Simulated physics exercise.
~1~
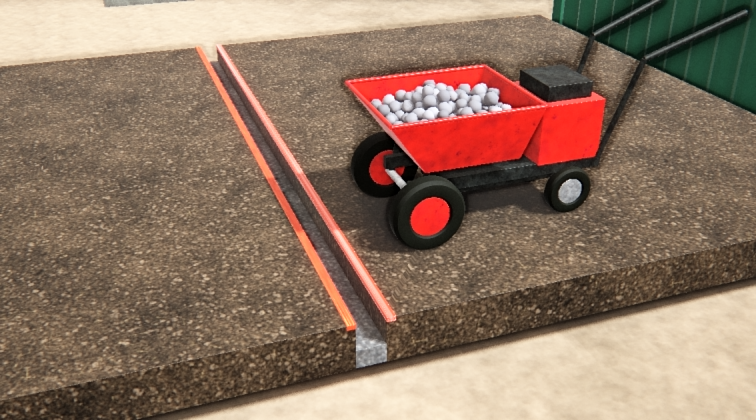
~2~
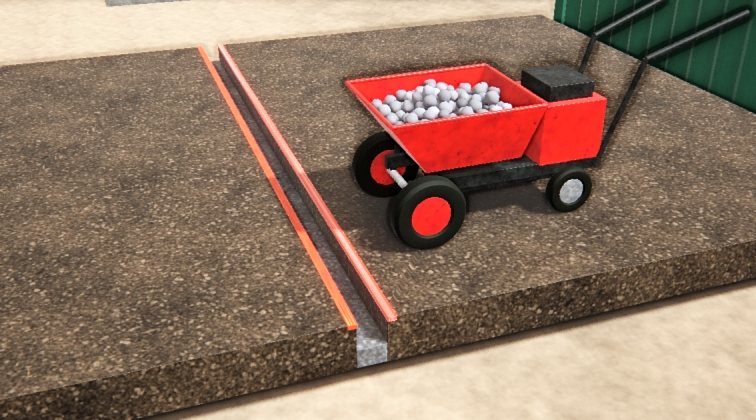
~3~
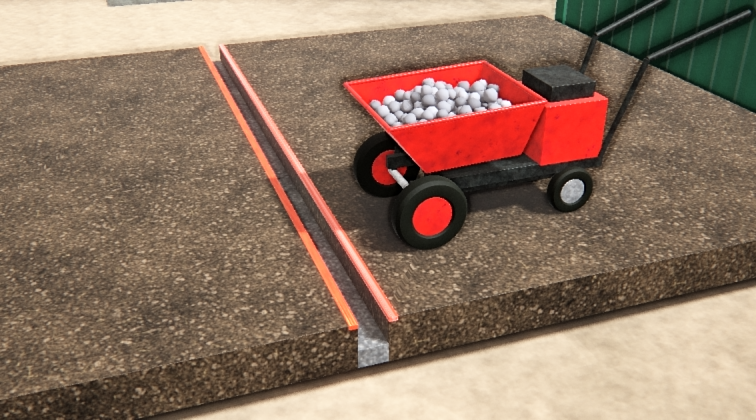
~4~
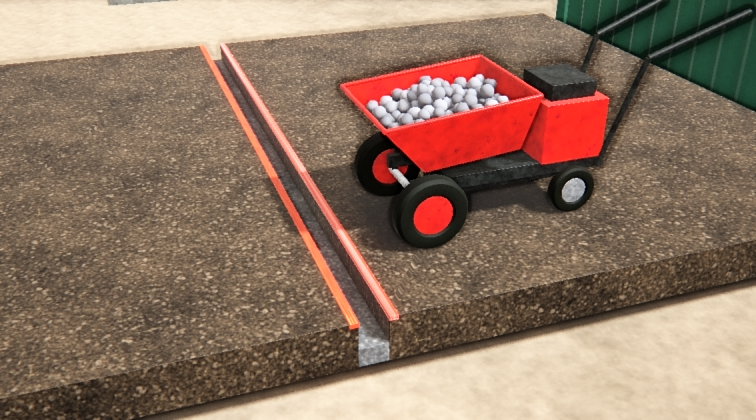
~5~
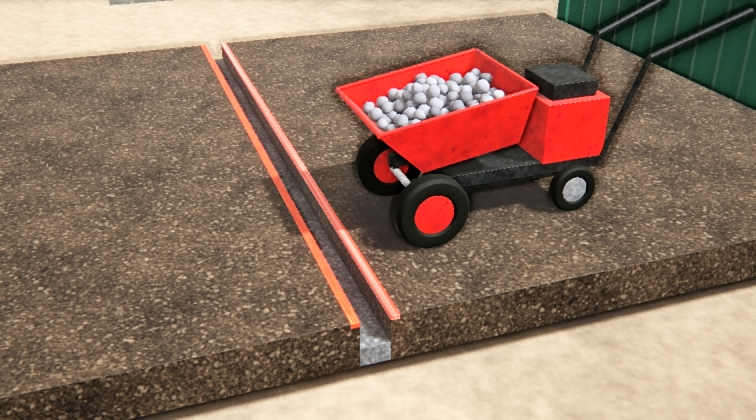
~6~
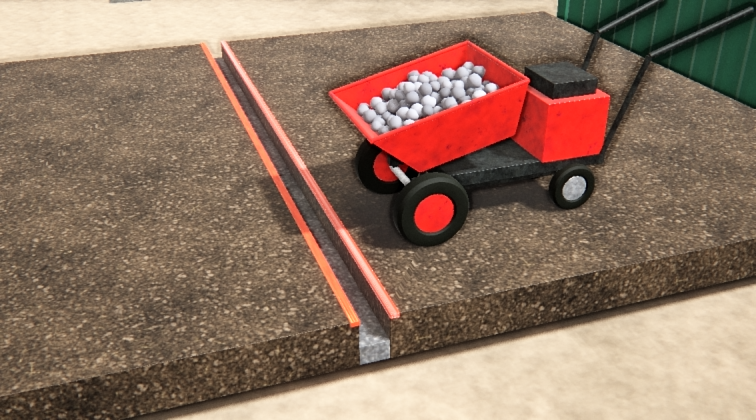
The red skip of a small parked barrow, loaded with round grey cobbles, sat level at first, then slowly tilted a little forward toward the narrow, orange-edged trench on its left.
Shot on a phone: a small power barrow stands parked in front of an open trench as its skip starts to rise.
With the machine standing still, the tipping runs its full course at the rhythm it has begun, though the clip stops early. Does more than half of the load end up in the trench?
No.
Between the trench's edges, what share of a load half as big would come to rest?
Close to 0 in a hundred.
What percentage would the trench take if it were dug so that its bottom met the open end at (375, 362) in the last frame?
I'd put it at about 0 in a hundred.
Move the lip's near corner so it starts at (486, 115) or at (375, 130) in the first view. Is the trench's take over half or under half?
Note: Stop one, a minority share; stop two, a minority share.
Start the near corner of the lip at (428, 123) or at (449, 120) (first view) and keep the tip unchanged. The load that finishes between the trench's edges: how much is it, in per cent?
40 % and 40 %.
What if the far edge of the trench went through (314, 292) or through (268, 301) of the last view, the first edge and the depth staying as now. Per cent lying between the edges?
I'd say some 40 in a hundred, followed by 90 in a hundred.
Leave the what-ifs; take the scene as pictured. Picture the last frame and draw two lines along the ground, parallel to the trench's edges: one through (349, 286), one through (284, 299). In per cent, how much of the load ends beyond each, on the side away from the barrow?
About 70 % and 20 %.
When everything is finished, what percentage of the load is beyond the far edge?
65 %.
Just after the last frame, skip tipped well over; every one in the skip.
A moment on, skip tipped steeply; the larger part in the skip; about a tenth beyond it; just a few falling.
Further on, skip tipped right over; roughly a third in the skip; just a few in or heaped over the trench; roughly two thirds beyond it.
When it is over, skip tipped right over; roughly a third in the skip; just a few in or heaped over the trench; roughly two thirds beyond it.
